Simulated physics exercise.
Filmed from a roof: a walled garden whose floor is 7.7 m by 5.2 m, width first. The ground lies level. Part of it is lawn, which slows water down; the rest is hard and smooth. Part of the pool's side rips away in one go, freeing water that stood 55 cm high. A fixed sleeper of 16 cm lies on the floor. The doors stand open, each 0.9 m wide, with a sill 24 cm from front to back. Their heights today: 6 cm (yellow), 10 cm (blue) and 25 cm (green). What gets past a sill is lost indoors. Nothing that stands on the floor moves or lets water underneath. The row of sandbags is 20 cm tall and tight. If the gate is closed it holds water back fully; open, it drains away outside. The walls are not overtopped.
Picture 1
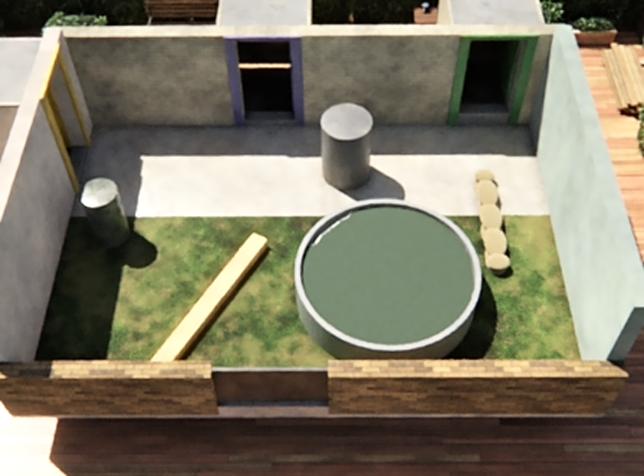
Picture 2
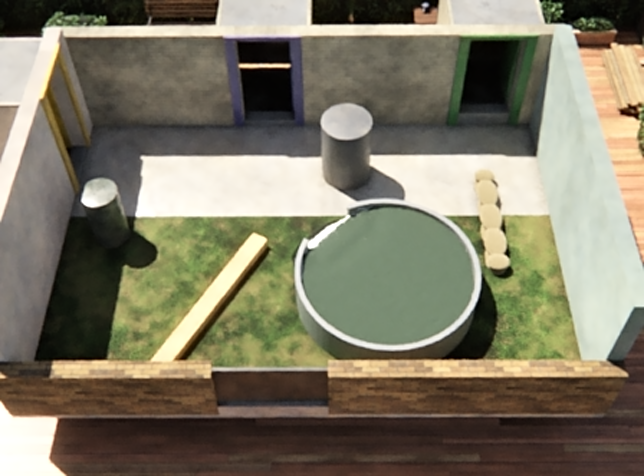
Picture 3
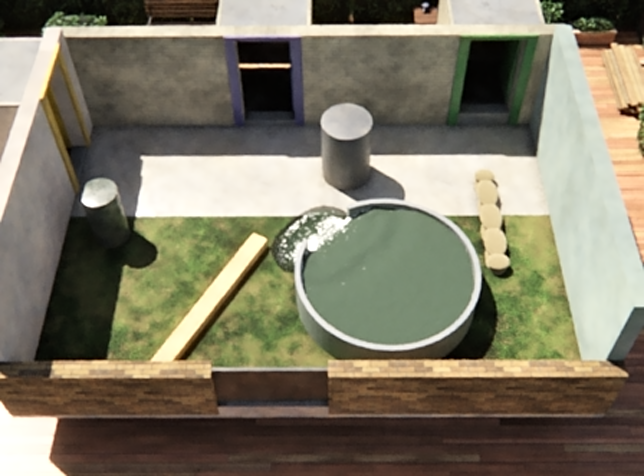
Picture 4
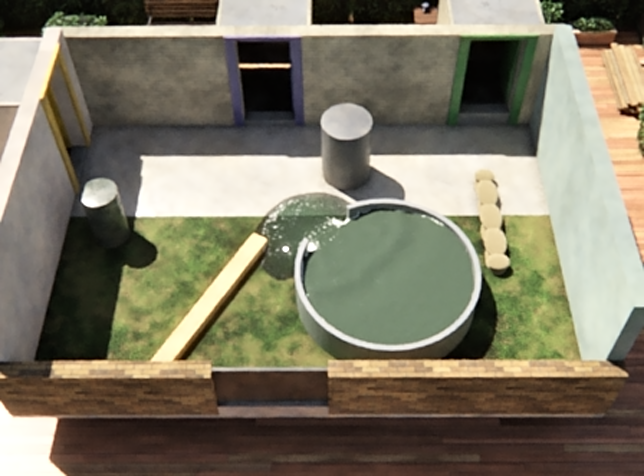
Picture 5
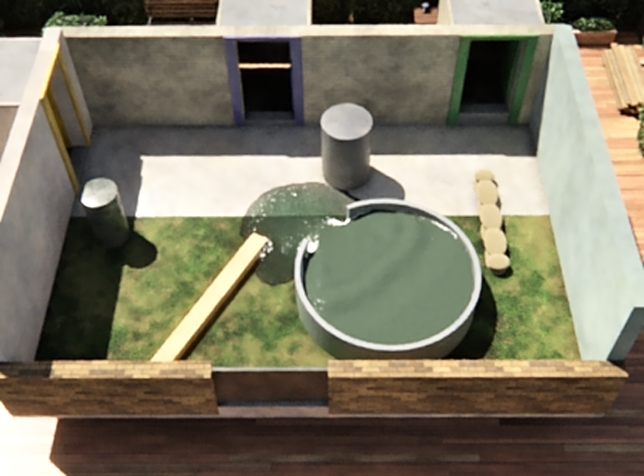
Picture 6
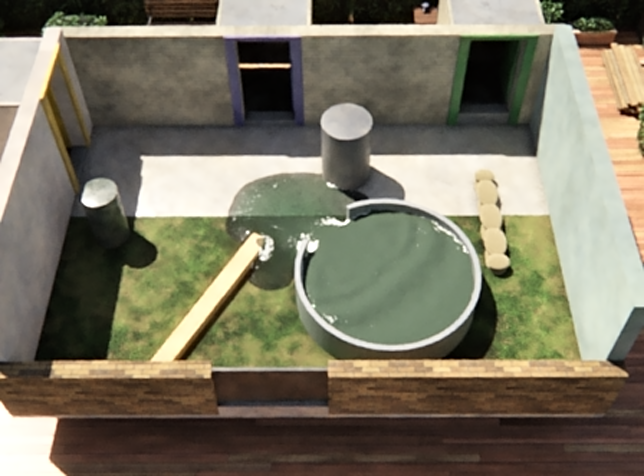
In a walled garden with yellow, purple and green doorways, a round pool sits full and still until its far-left side breaks open, and water pours out, spreading over the grass and pale paving and reaching a wooden beam.
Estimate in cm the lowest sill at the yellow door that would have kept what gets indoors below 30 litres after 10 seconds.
Close to 13.5 cm is just enough.
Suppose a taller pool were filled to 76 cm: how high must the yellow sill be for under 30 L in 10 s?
Then roughly 21 cm.
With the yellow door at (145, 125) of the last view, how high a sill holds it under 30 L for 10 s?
Roughly 12.0 cm.
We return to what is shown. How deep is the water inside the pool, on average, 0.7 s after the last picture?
Some 44 cm.
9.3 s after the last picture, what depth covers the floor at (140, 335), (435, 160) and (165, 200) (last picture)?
In that order: 8, 3 and 8 cm.
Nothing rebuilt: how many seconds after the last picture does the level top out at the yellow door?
Near 2.6 s.
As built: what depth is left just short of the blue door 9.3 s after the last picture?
Roughly 8.5 cm deep.
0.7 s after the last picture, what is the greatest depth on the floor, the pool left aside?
About 30 cm.
Then, 0.7 s after the last picture water covers 25 % of the floor, deepest (30 cm) near (317, 244); it has not reached the yellow door.
Then, 2.3 s after the last picture water covers 45 % of the floor, deepest (28 cm) near (92, 131); 16 cm at the yellow door, 6 litres in over its 6 cm sill.
Then, 9.3 s after the last picture water covers 85 % of the floor, deepest (10 cm) near (90, 139); 10 cm at the yellow door, 203 litres in over its 6 cm sill.
At the yellow door as built, the water peaked near 19 cm, 2.5 s after the last picture.
With a sill of 12 cm, 50 litres would have come in within the 10 s; with 16.5 cm, 12 litres. So under 30 litres takes about 13.5 cm.
